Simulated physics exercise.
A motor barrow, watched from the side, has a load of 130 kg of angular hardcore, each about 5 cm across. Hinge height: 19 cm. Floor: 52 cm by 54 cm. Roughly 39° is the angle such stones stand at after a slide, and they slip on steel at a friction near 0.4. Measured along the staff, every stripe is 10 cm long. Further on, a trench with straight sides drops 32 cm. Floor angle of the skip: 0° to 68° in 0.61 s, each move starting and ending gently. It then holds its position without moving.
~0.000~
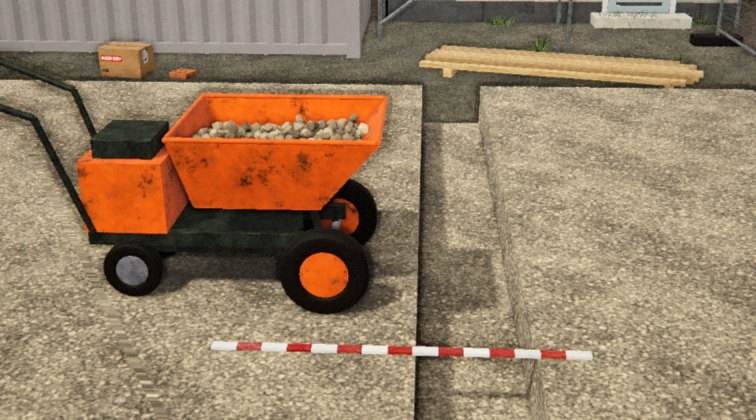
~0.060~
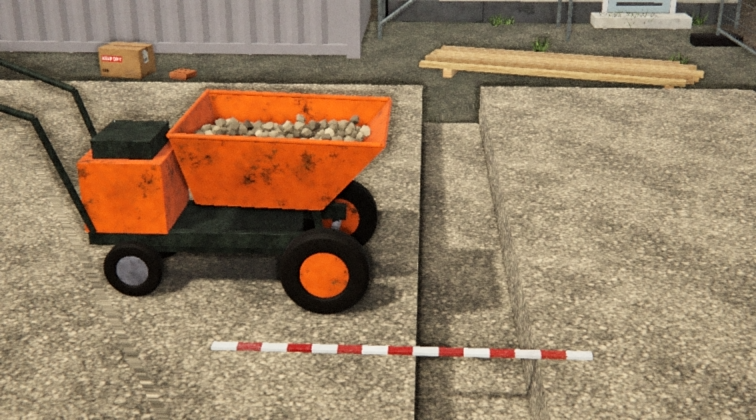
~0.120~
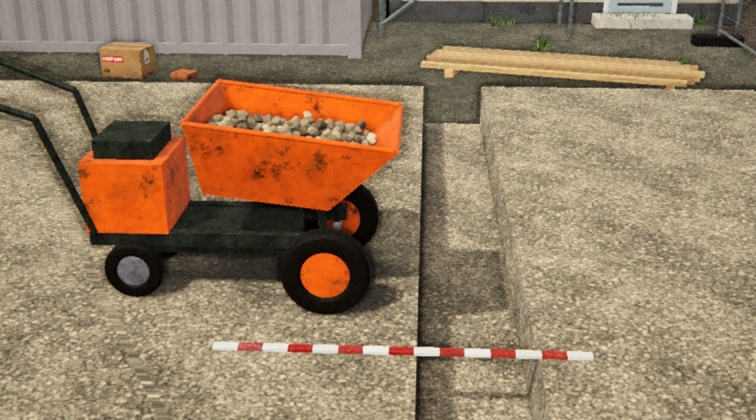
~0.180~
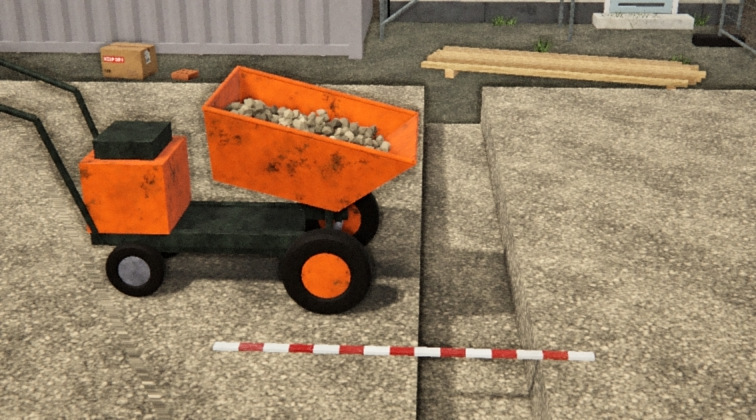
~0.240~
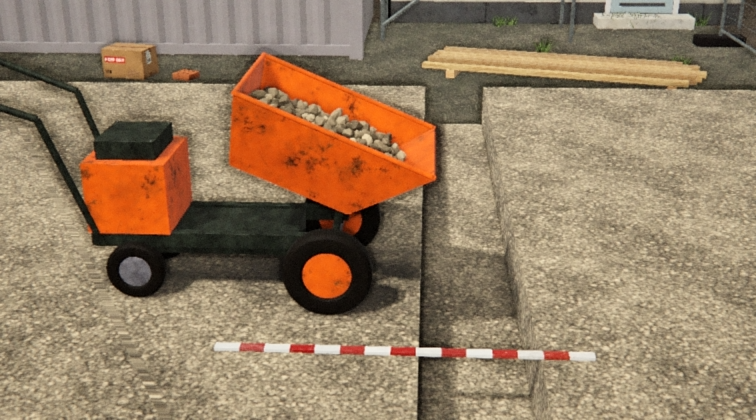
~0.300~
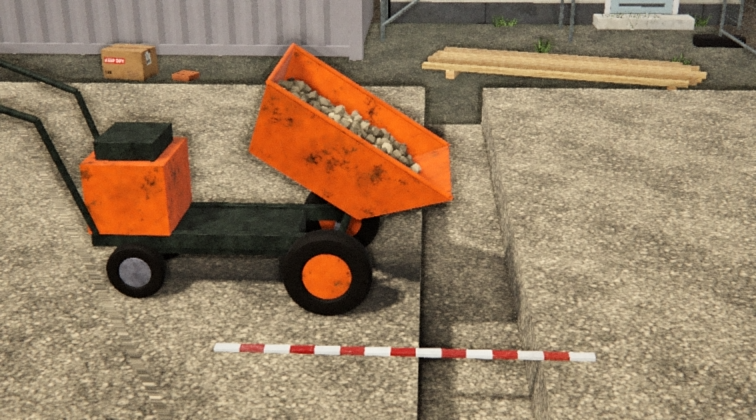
The orange skip of a motor barrow, loaded with grey and brown stones, sits level beside a straight-sided trench. Its left end rises, gently at first and then further, while its lip swings right and down over the trench edge, leaving the skip steeply tilted with the stones still inside.
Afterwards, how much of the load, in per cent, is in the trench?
About 56 per cent.
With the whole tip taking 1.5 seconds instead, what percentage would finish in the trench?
Then roughly 70 percent.
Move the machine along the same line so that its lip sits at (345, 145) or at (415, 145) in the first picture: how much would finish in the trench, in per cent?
I'd say some 80 per cent and some 30 per cent.
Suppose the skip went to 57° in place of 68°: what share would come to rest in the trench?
Roughly 25 per cent would end in the trench.
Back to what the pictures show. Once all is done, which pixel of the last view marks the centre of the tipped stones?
Their centre sits close to (509, 326).
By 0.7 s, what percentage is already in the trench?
About 15%.
After 0.5 s the floor is at 58°; 100 % in the skip; the foremost stones are at (452, 218).
After 0.7 s the floor is at 68°; 86 % in the skip, 13 % in the trench, 2 % past the trench; the foremost stones are at (541, 287).
After 1.1 s the floor is at 68°; 33 % in the skip, 35 % in the trench, 32 % past the trench; the foremost stones are at (691, 301).
After 3.0 s the floor is at 68°; 13 % in the skip, 56 % in the trench, 32 % past the trench; the foremost stones are past the picture's edge.
